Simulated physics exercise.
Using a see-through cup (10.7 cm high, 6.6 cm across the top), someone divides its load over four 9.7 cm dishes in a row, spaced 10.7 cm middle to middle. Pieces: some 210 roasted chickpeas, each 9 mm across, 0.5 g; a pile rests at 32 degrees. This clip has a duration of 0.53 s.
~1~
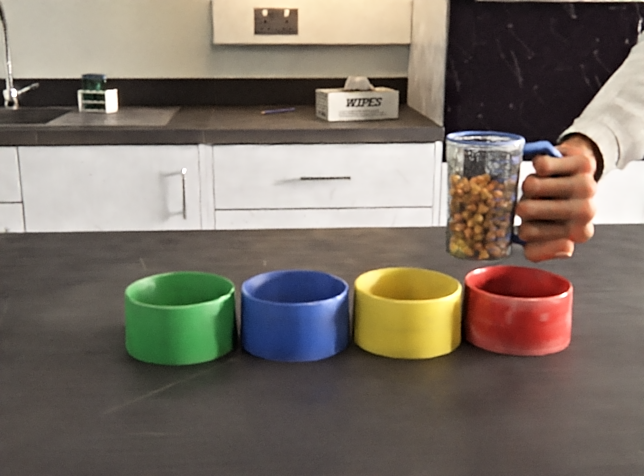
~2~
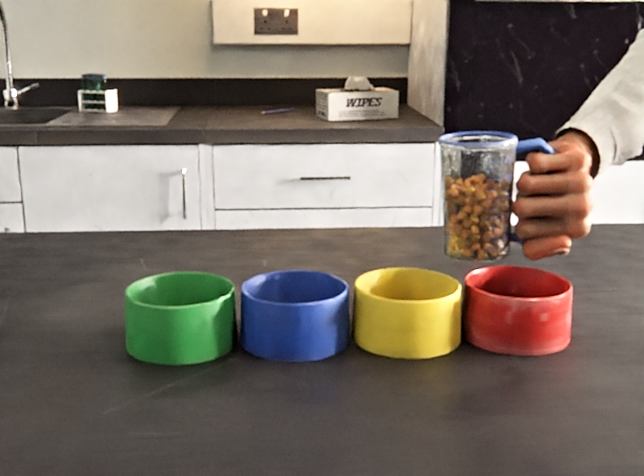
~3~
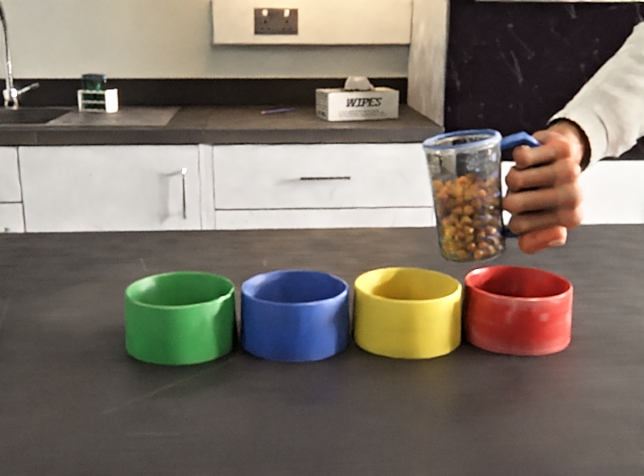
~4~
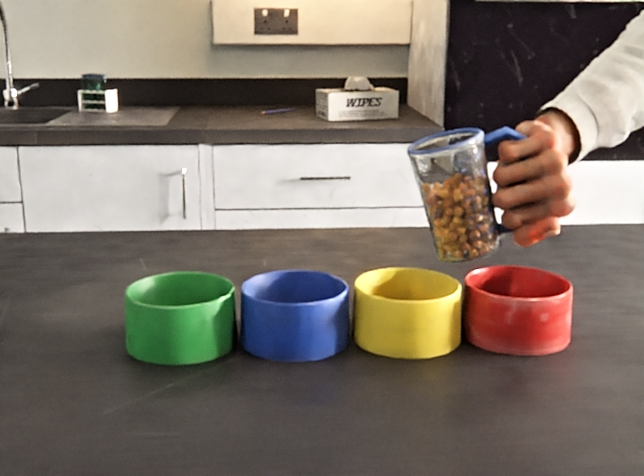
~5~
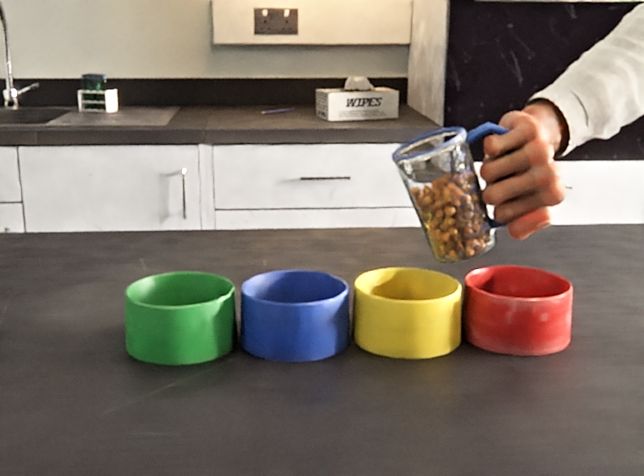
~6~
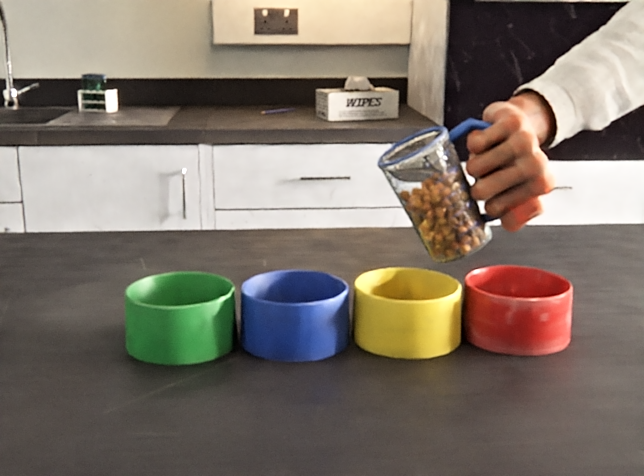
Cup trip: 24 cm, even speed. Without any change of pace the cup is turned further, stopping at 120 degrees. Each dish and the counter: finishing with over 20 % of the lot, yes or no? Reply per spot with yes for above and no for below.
Red: No, below. Blue: No, below. Green: Yes, above. Yellow: No, below. Counter: No, below.
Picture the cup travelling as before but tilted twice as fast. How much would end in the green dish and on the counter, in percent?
Shares: Green at 0; counter at 0.
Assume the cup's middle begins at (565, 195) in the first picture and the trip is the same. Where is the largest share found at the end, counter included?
The biggest share goes to blue.
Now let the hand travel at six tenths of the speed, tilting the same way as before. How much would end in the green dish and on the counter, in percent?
Green: 0; counter: 0.
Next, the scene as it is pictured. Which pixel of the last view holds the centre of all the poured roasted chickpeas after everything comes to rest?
After settling, the middle sits near (178, 326).
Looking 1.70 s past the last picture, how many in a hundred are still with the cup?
Roughly 30 percent.
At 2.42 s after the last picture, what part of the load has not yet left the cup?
Estimate: Around 0 % of the load.
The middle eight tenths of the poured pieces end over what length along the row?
The stretch is around 8 cm long.
Then, 1.02 s after the last picture, tilt 90 degrees; cup holds 100 %.
Then, 1.70 s after the last picture, tilt 120 degrees; cup holds 30 %, blue 5 %, green 60 %.
Then, 2.42 s after the last picture, tilt 120 degrees; cup holds 0 %, blue 5 %, green 85 %.
In the end, red 0 %, blue 5 %, green 85 %, yellow 0 %, counter 5 %.
